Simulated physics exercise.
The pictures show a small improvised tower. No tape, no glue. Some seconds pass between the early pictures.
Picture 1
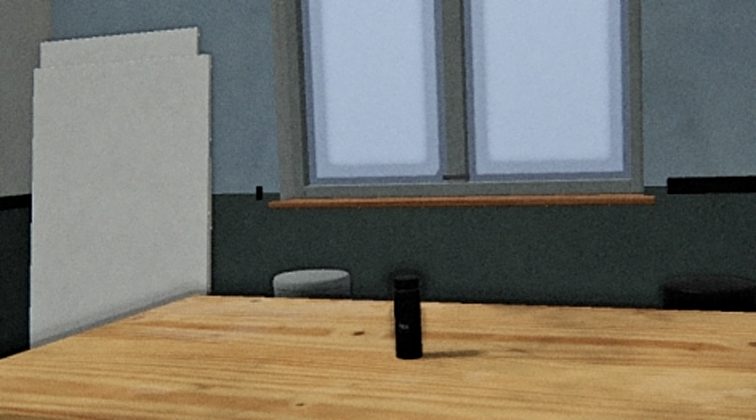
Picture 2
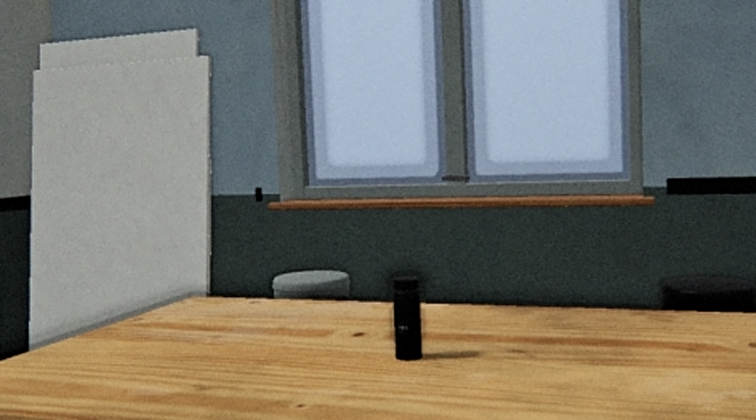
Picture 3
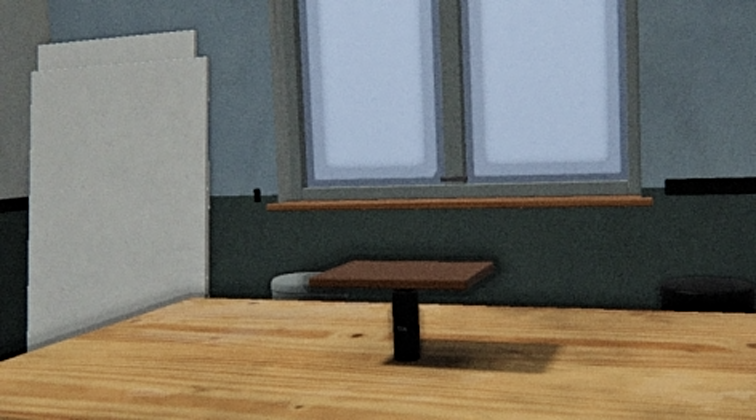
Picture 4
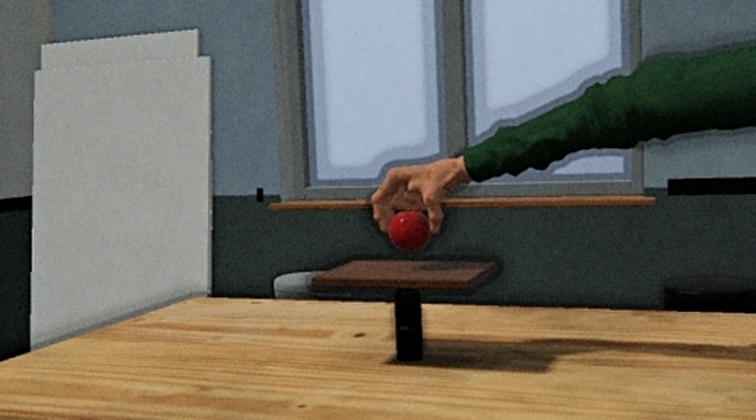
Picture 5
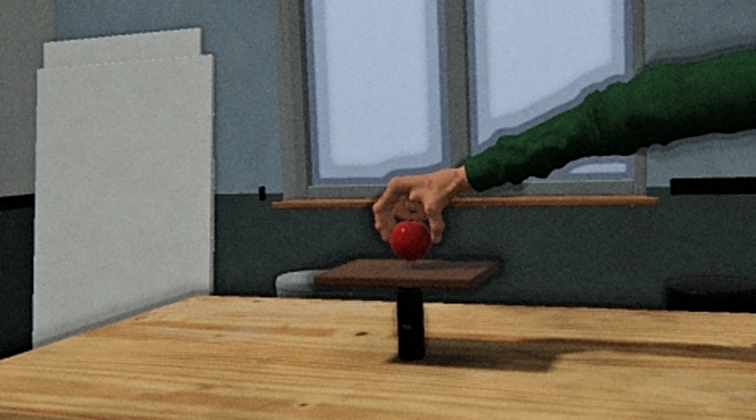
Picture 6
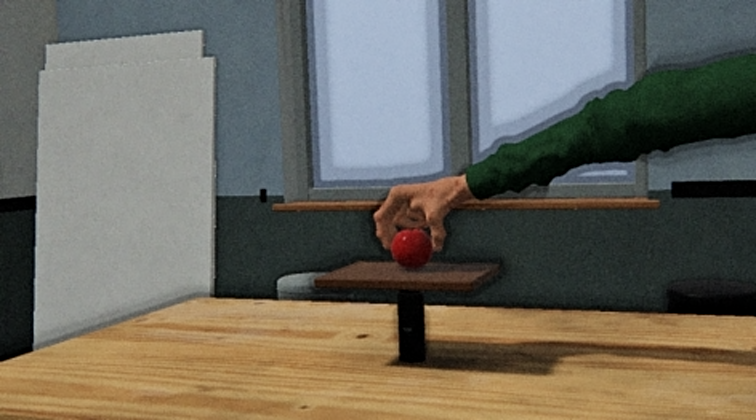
An arm in a green sleeve reaches in from the right over a light wooden table, seen from just above table height in a room with grey-blue walls, a window and a tall white panel at left. A black shaker stands near the middle, and a flat brown board appears on top of it. The hand then lowers a red tomato onto the board and keeps holding it, while the view stays almost still.
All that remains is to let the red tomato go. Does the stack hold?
Outcome: The stack keeps its balance.
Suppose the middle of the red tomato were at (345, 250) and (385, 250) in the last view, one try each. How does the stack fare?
First try: It comes apart; second try: It stays up.
Then, 0.20 s after the last picture, nothing has stirred.
Then, 0.50 s after the last picture, red tomato resting near (412, 249).
At rest, all 3 in place. Seen from the same camera at the end, red tomato near (412, 249). The stack holds.
